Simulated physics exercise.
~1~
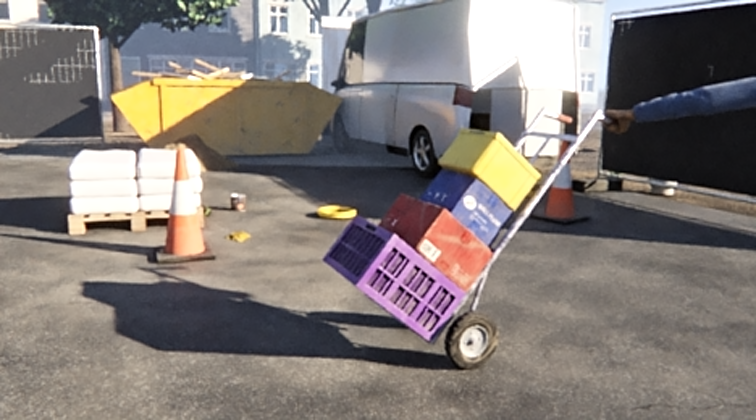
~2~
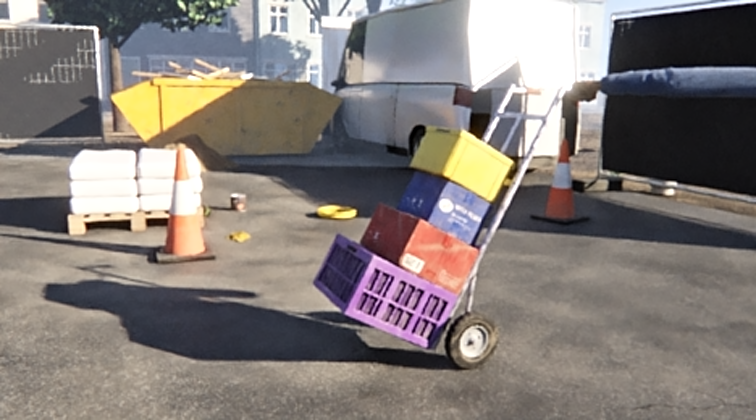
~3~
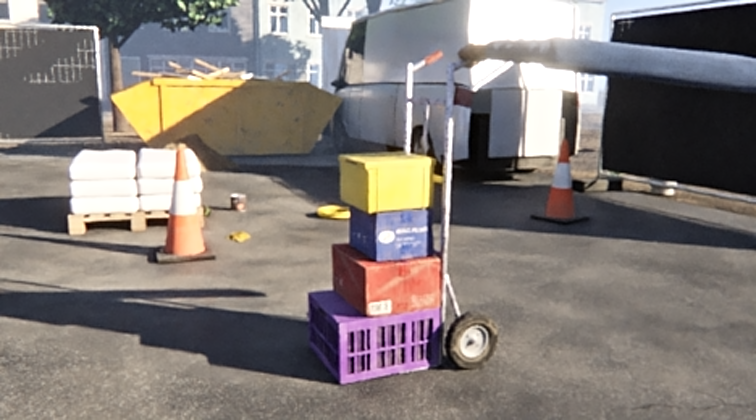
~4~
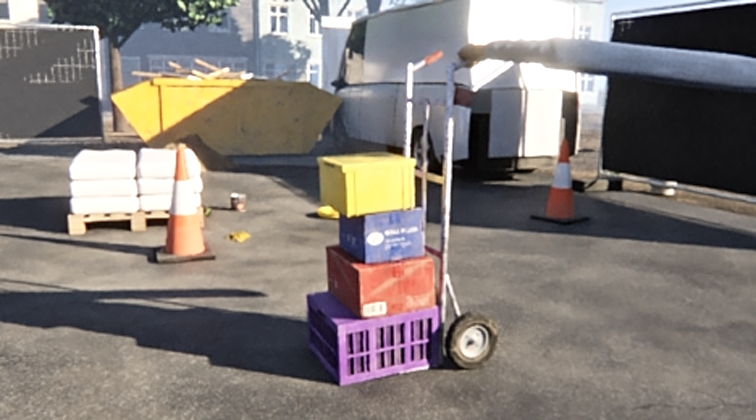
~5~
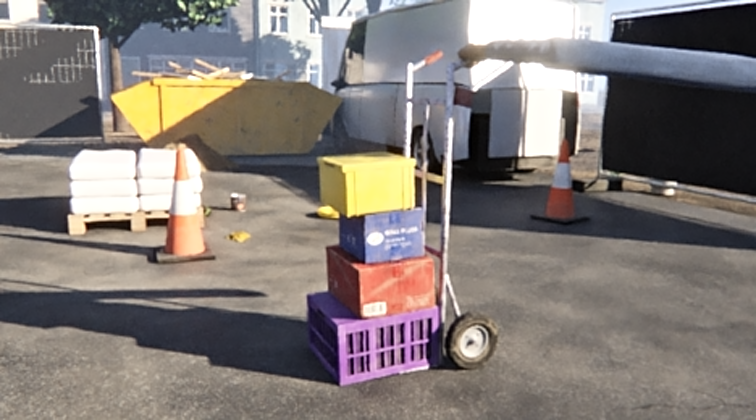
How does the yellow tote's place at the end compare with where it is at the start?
The yellow tote ends up well to the left of where it starts and slightly lower, still on top of the stack.
